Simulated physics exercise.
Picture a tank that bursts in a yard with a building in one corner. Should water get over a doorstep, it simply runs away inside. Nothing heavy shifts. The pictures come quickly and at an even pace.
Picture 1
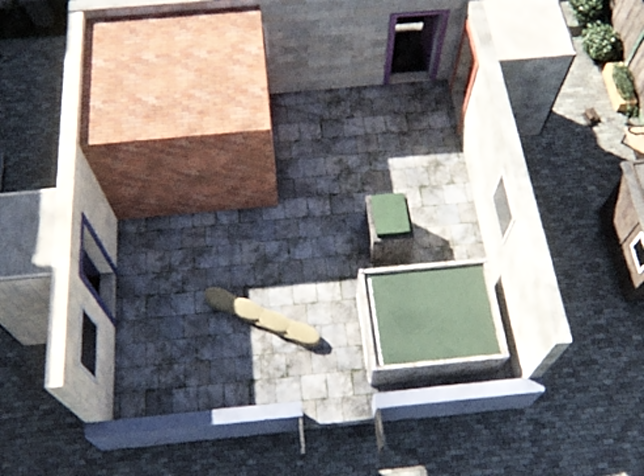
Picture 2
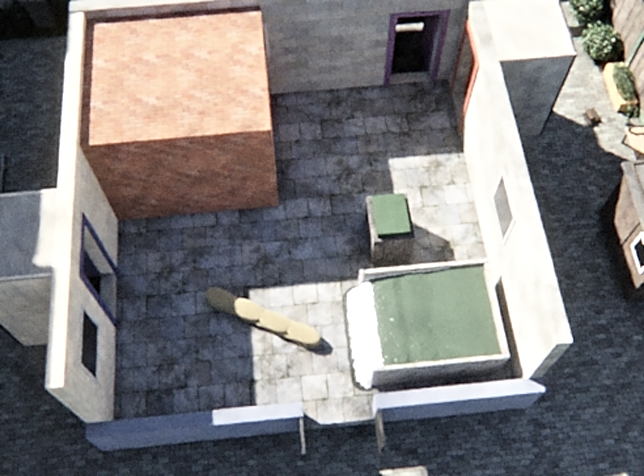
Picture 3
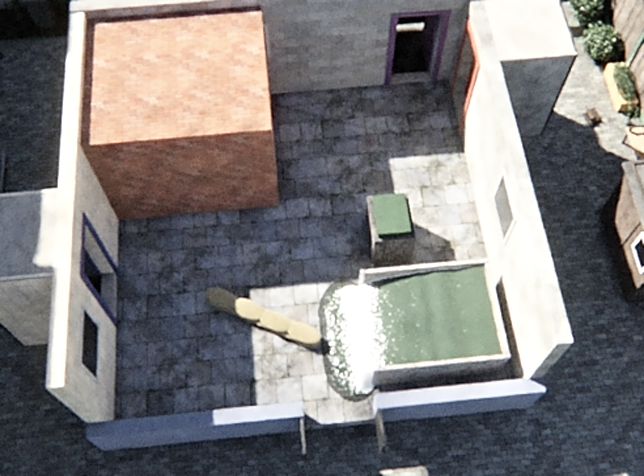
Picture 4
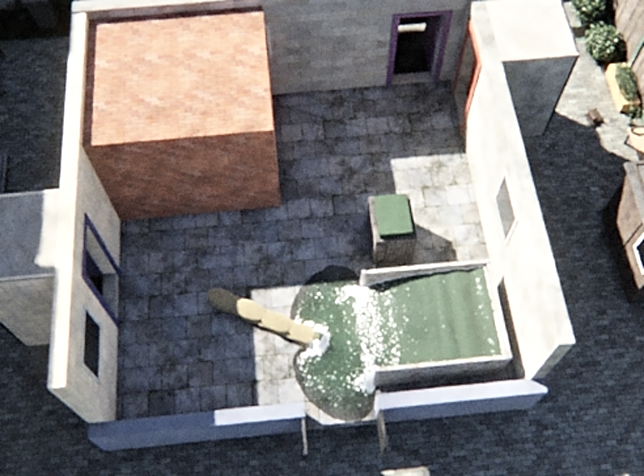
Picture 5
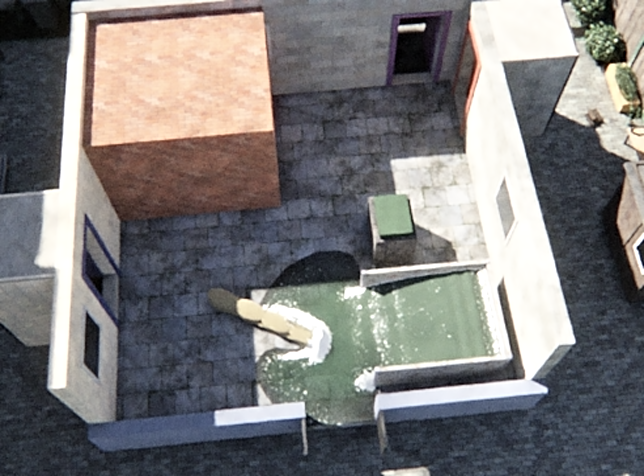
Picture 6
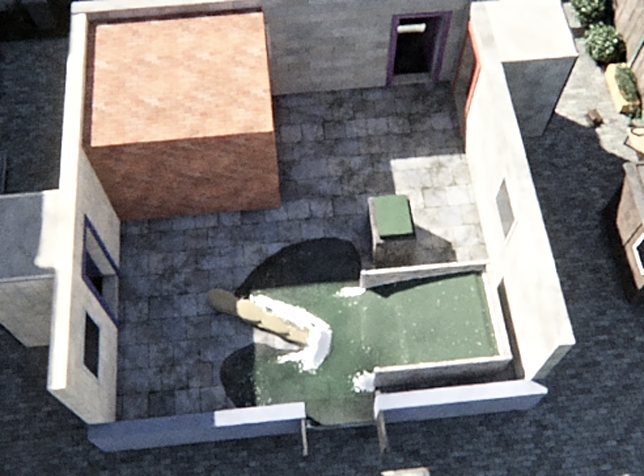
A walled, stone-paved yard is seen from high above at a slant, with the camera holding almost still. A reddish-brown block building fills the upper left corner, a pale yellow, lumpy barrier lies near the middle, and a small green-topped box stands behind a pale-walled tank of green water at lower right. The tank's left side opens and water pours out leftward with white foam, spreading across the paving and around the barrier.
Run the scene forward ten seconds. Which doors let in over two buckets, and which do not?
Here is how it goes: The purple door does, the red door does not, the blue door does.
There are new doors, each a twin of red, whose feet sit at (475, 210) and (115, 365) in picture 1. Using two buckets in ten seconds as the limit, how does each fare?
Results, in sequence: Doesn't reach it and gets past it.
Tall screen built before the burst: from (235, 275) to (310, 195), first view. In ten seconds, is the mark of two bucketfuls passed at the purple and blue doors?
I'd say the purple door tops the limit and the blue door misses the limit.
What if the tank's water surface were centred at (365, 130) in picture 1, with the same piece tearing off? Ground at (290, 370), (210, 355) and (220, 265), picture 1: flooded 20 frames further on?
Bone-dry, bone-dry, soaked.
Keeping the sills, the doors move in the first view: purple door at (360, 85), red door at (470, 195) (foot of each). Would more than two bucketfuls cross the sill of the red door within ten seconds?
Looks like the red one never reaches the limit.
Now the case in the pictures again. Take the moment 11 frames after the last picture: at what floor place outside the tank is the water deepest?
Point to roughly (121, 228).
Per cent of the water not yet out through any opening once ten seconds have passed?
I reckon around 76 in a hundred.
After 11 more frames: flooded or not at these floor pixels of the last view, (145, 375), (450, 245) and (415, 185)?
First spot inundated, second not wet, third not wet.
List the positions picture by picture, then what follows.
In the first picture, still water in the tank at (431, 314).
In the second picture, the front is at (370, 388), out from the gap at (368, 332).
In the third picture, water pours out at (368, 332) and has run to (351, 396).
In the fourth picture, water pours out at (370, 333) and has run to a hidden place.
In the fifth picture, the front is at (261, 373), out from the gap at (370, 334).
In the sixth picture, water pours out at (370, 334) and has run to (227, 383).
A moment on, water covers 40 % of the floor; the purple door not reached, the red door not reached, the blue door not reached.
Next, water covers 50 % of the floor; the purple door not reached, the red door not reached, the blue door not reached.
Then, water covers 55 % of the floor; the purple door not reached, the red door not reached, the blue door over two buckets in.
Later, water covers 75 % of the floor; the purple door not reached, the red door not reached, the blue door over two buckets in.
In the end, water covers 95 % of the floor; the purple door over two buckets in, the red door wet at the sill, nothing in, the blue door over two buckets in.
